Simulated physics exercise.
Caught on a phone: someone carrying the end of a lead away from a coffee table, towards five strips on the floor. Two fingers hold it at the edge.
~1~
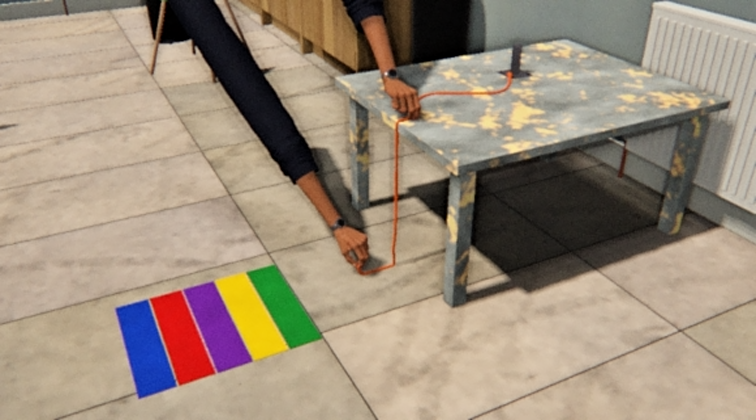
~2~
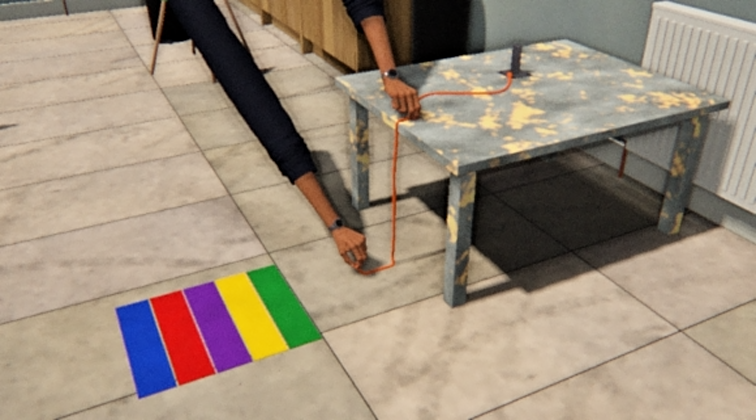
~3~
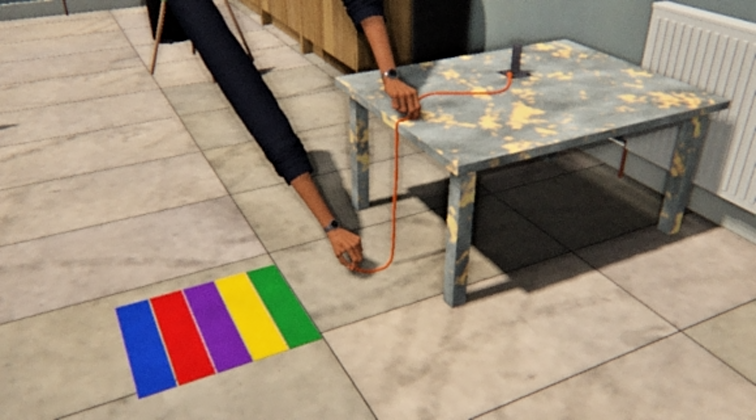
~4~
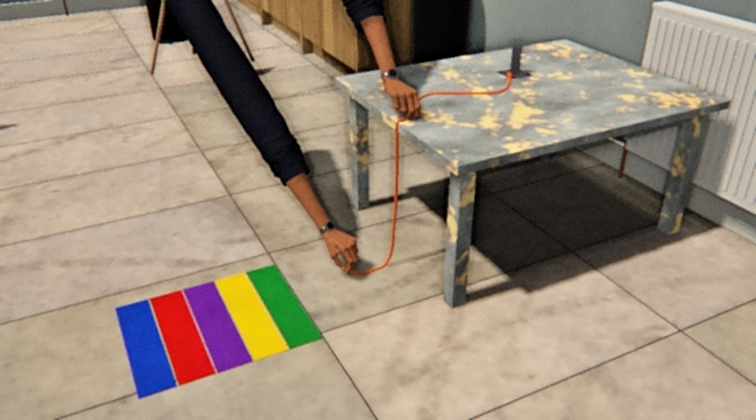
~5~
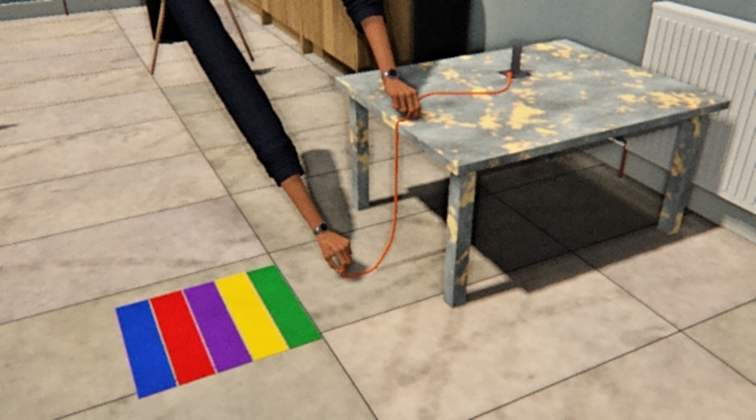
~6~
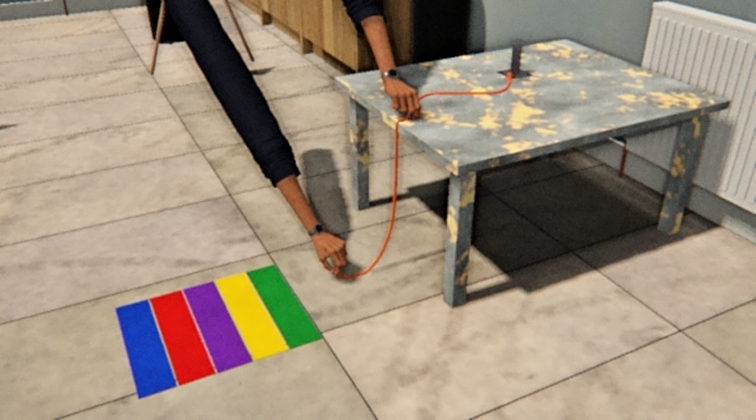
Hand near the floor drawing the end of an orange lead slowly left from a coffee table, another hand resting on the tabletop.
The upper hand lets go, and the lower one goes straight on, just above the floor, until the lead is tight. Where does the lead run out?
It gets as far as the purple strip.
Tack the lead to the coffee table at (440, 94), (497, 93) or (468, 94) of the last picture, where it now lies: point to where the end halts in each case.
The places are (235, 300), (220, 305) and (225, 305).
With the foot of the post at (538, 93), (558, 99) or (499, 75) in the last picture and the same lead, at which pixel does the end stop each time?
The places are (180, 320), (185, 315) and (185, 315).
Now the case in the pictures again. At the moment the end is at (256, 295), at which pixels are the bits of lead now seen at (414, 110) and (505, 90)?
At (384, 119), then (475, 84).
A little later, end near (256, 295); over yellow.
Next, end near (223, 305); over purple.
When it is tight, end near (204, 311); over purple. The purple one.
